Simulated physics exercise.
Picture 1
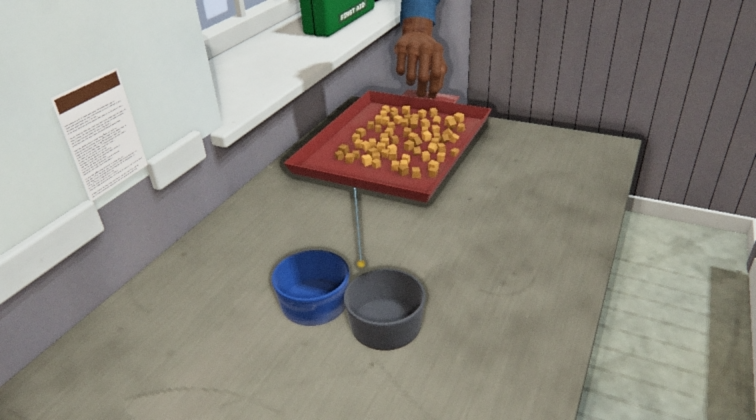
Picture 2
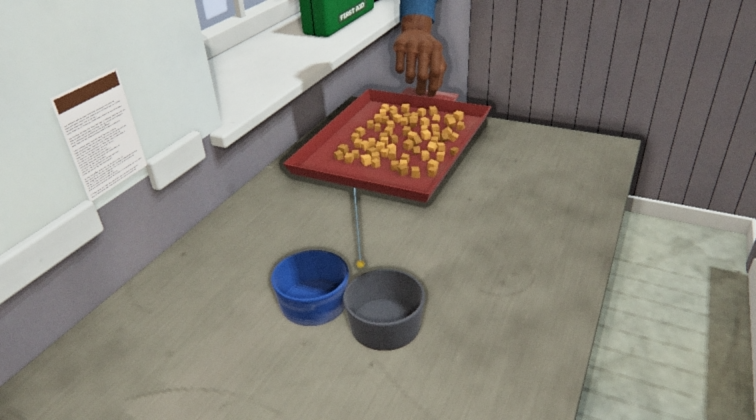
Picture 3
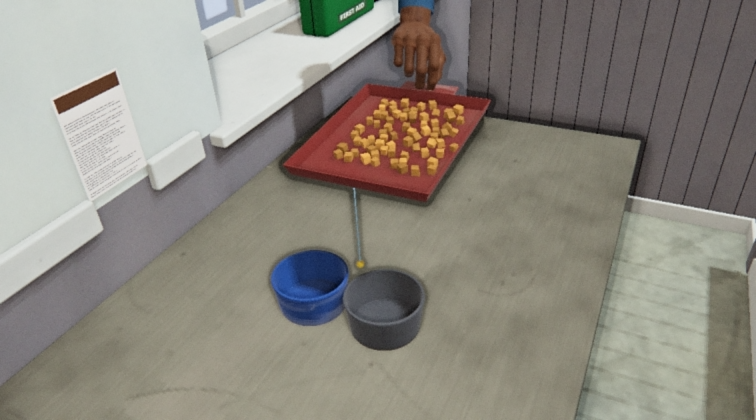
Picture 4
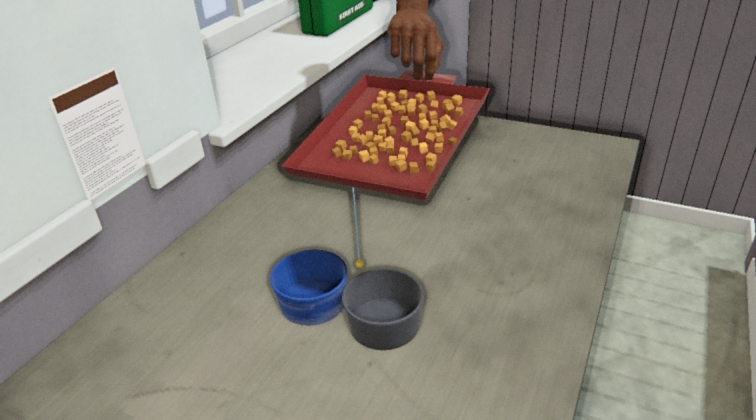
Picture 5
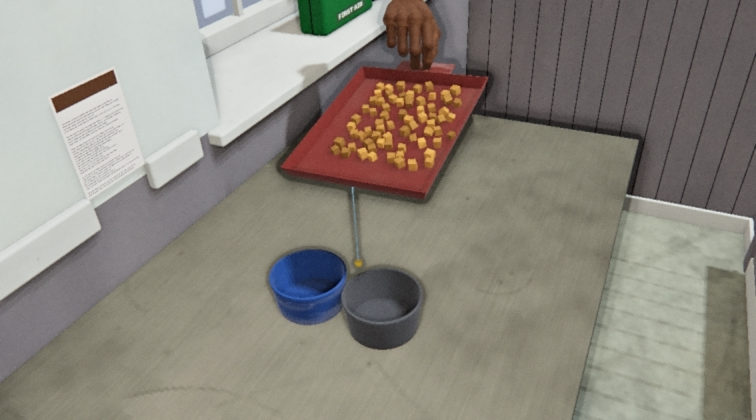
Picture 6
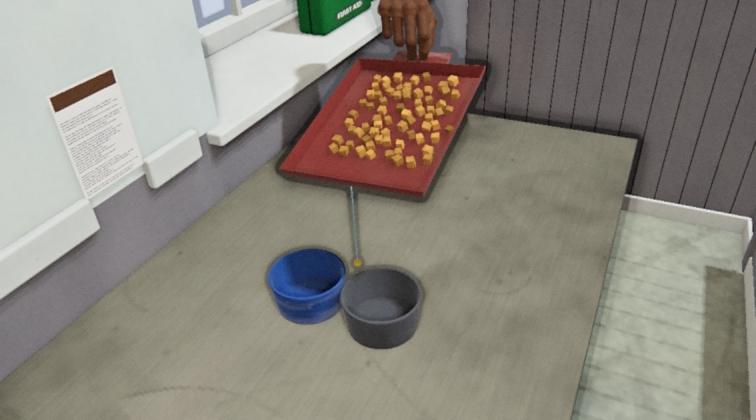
A red tray scattered with golden croutons rests toward the back of a worn grey counter, seen from above at an angle, beside a windowsill holding a green box. A blue dish and a dark grey one sit side by side in front, below a bead hanging on a thread from the tray's near edge. A hand at the far end gradually raises it, tilting the tray towards the dishes and slightly left.
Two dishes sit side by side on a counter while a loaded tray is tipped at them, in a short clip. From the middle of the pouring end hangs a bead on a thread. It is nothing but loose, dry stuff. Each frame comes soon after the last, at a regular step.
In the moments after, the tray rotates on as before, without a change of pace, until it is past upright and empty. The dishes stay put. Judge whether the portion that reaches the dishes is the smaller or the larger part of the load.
The dishes will gather the main share.
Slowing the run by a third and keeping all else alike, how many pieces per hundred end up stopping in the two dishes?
Share: Around 70%.
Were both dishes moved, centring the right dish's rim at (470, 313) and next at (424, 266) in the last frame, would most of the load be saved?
The dishes end up with the lesser share in the first try and the lesser share in the second.
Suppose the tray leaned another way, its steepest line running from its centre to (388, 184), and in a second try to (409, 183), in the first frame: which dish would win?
At the first place the right dish, at the second right.
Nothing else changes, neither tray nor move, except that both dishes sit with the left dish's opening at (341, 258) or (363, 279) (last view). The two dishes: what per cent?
About 0% on the first try and 20% on the second.
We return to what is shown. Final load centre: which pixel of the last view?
Resting centre, last frame: Roughly (305, 301).
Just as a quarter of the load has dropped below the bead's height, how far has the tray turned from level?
Angle reached: About 105°.
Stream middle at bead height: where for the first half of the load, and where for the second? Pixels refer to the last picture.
I'd put it at roughly (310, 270), and after that at roughly (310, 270).
Just after the last frame, tray tipped steeply; almost all on the tray; about a tenth in the air.
A moment on, tray tipped right over; the larger part on the tray; about a tenth in the left dish; about a tenth outside both; about a tenth in the air.
Further on, tray tipped past a quarter turn; about a tenth in the right dish; roughly two thirds in the left dish; about a tenth outside both; just a few in the air.
When it is over, tray tipped past a quarter turn; about a tenth in the right dish; roughly two thirds in the left dish; about a tenth outside both; just a few in the air.
